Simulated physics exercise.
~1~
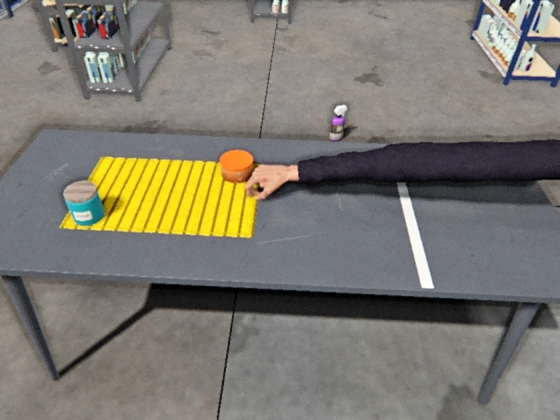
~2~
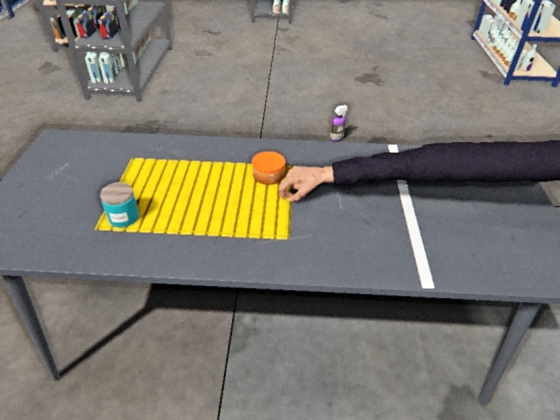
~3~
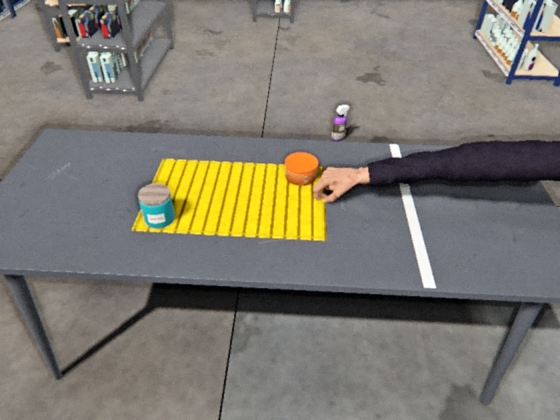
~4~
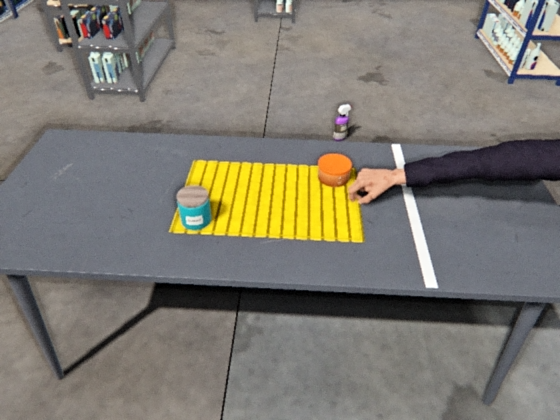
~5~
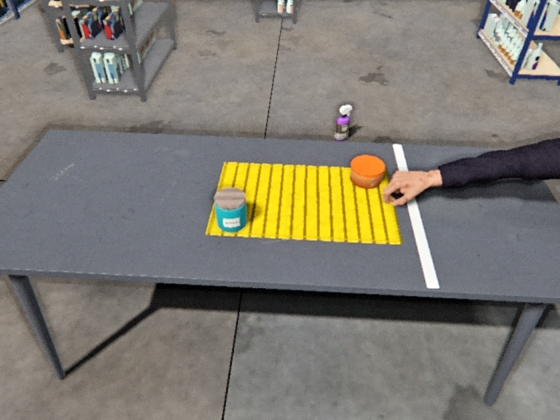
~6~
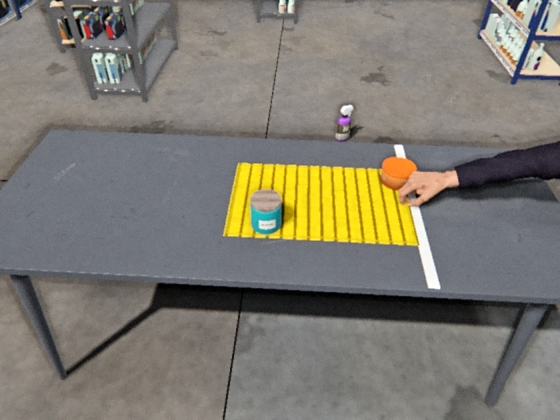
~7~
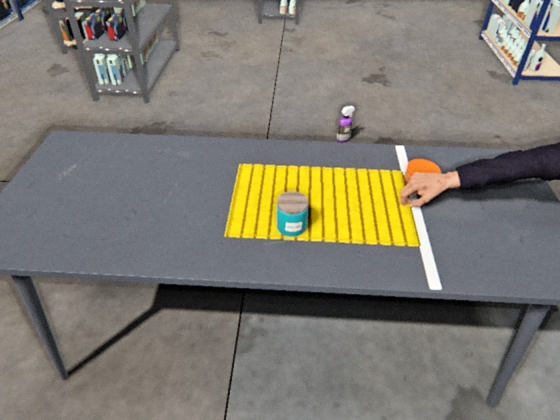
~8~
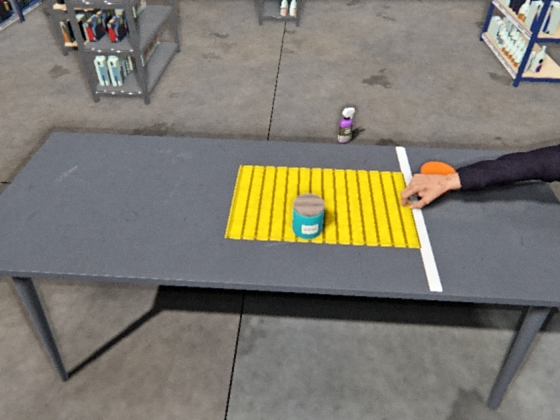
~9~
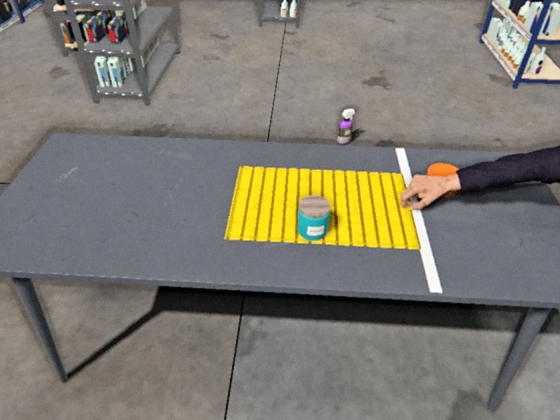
A yellow cloth pulled right stops at the tape as its orange tub slides off ahead.
